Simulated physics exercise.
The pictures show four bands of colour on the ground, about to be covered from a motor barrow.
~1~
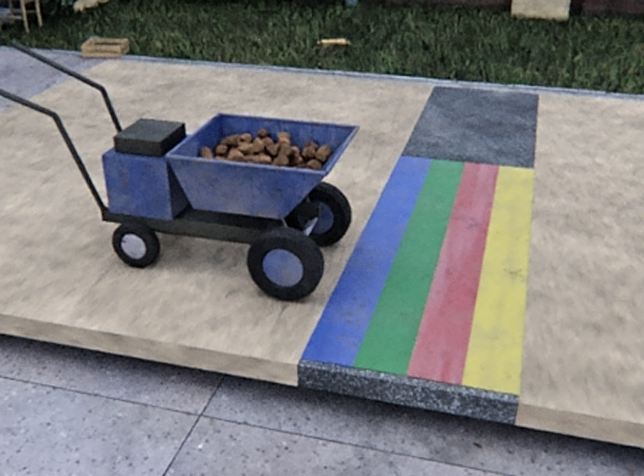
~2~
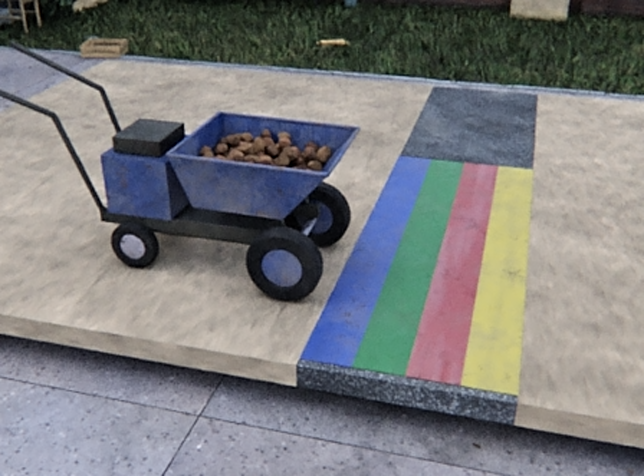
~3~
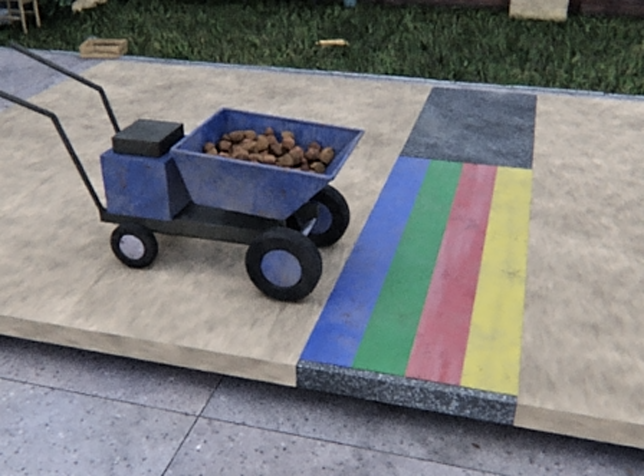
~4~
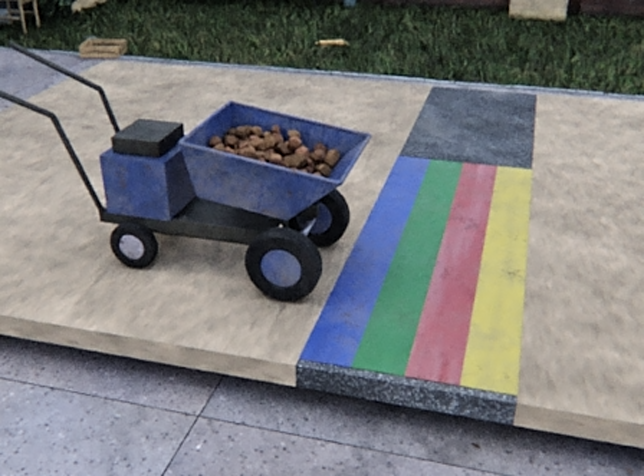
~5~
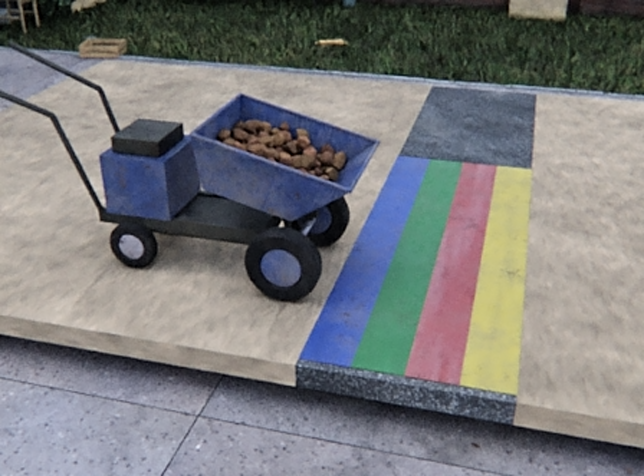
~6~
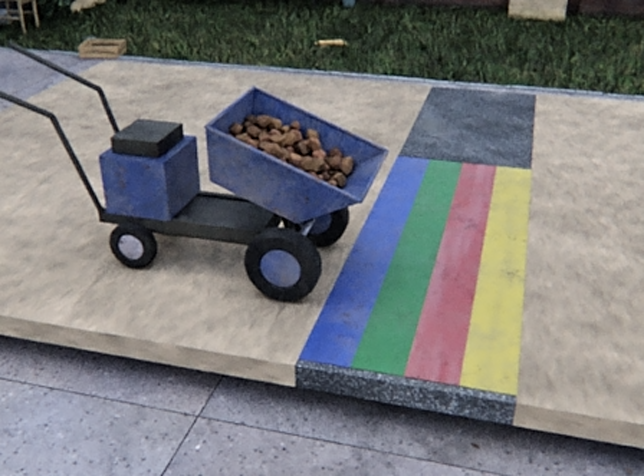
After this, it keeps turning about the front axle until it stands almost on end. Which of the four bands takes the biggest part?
Most lies over the red band.
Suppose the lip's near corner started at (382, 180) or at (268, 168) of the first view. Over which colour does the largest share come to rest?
The first try: That yellow strip. The second: That green strip.
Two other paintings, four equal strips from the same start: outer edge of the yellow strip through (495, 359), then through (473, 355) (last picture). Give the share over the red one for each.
First some 40, then 30 per cent.
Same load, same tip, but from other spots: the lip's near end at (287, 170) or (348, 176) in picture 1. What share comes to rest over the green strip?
First some 40, then 0 per cent.
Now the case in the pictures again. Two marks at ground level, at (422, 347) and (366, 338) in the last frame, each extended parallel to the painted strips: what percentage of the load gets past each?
Roughly 60 per cent, and 90 per cent.
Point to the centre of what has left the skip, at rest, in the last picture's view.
Around (457, 285).
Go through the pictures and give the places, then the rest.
Lip of the skip at (326, 174), level; top of the load at (253, 162), clay clods; blue strip at (341, 329); green strip at (390, 337); red strip at (442, 345); yellow strip at (495, 354), in the first frame.
Lip of the skip at (327, 175), tipped barely; top of the load at (253, 162), in the second frame.
Lip of the skip at (332, 179), tipped barely; top of the load at (251, 147), in the third frame.
Lip of the skip at (340, 184), tipped a little; top of the load at (245, 155), in the fourth frame.
Lip of the skip at (350, 191), tipped a little; top of the load at (254, 145), in the fifth frame.
Lip of the skip at (360, 202), tipped clearly; top of the load at (256, 145); blue strip at (338, 330); green strip at (388, 338); red strip at (439, 346); yellow strip at (492, 354), in the sixth frame.
Soon after the last picture, skip tipped steeply; all in the skip.
A little later, skip tipped right over; most in the skip; a small part over the green strip; a small part over the red strip.
Later still, skip tipped right over; about a quarter in the skip; a small part over the green strip; about a third over the red strip; about a quarter over the yellow strip; a small part off the paint.
At rest, skip tipped right over; a small part in the skip; none over the blue strip; about a quarter over the green strip; about a third over the red strip; about a quarter over the yellow strip; a small part off the paint.
